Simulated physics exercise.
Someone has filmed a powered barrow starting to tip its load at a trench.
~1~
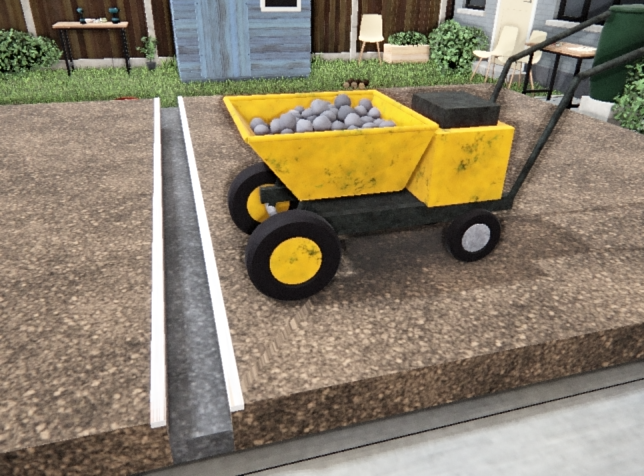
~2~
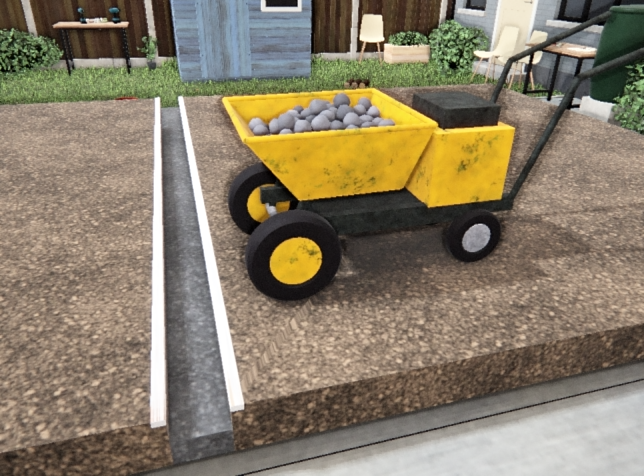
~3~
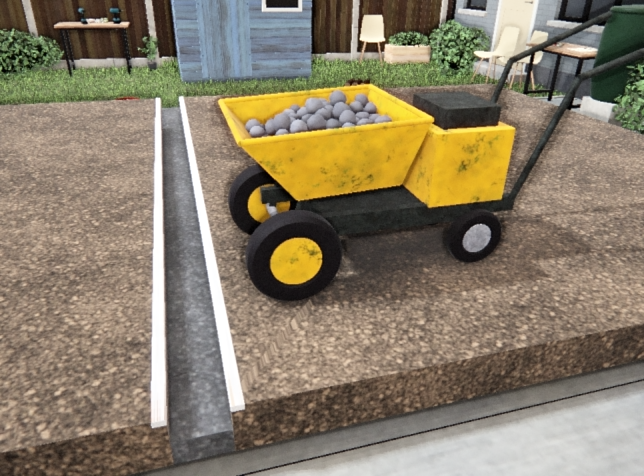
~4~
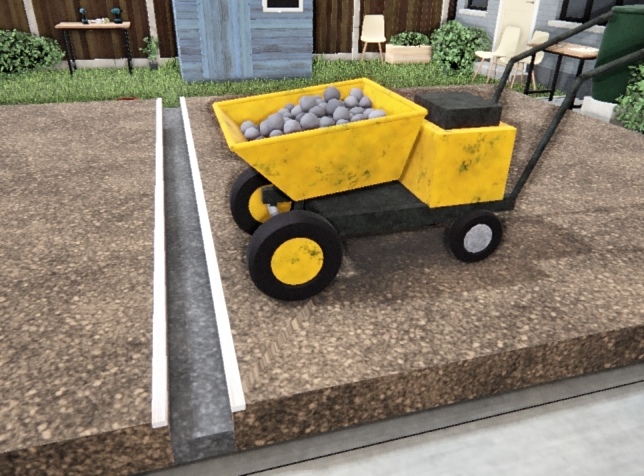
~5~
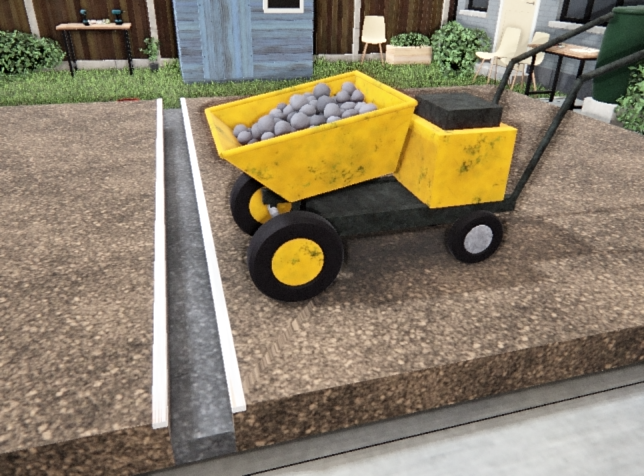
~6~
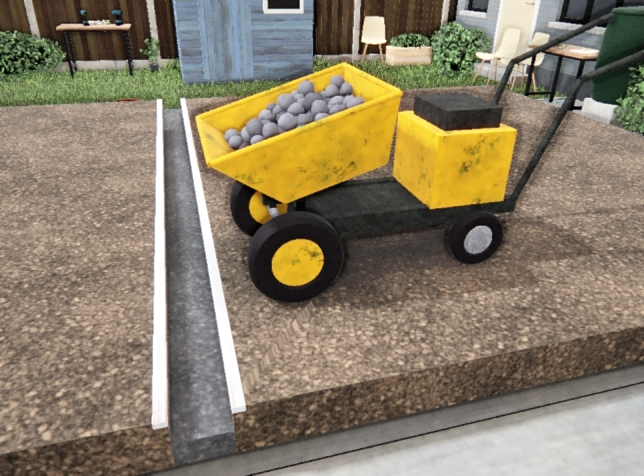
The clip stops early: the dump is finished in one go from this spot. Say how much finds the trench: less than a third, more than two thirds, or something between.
In the trench: Less than a third.
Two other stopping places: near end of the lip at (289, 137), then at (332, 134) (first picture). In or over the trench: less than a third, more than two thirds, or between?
In turn: One to two thirds; the middle third.
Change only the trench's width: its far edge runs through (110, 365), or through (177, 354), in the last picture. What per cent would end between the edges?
Near 60 % and 0 %.
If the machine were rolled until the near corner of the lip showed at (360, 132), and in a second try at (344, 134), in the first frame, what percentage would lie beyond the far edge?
Roughly 10 per cent, and 10 per cent.
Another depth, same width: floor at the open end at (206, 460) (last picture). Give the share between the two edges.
About 0 per cent.
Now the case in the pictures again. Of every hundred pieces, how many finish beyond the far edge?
Close to 85 per cent.
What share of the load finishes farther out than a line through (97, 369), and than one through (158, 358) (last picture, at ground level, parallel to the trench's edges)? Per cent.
In turn 40 and 80 in a hundred.
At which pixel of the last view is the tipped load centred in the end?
Near (111, 280).
Soon after the last picture, skip tipped steeply; all in the skip.
A little later, skip tipped right over; about two thirds in the skip; about a quarter beyond it; a stray few falling.
Later still, skip tipped right over; a small part in the skip; a stray few in or heaped over the trench; most beyond it.
At rest, skip tipped right over; a small part in the skip; a small part in or heaped over the trench; most beyond it.
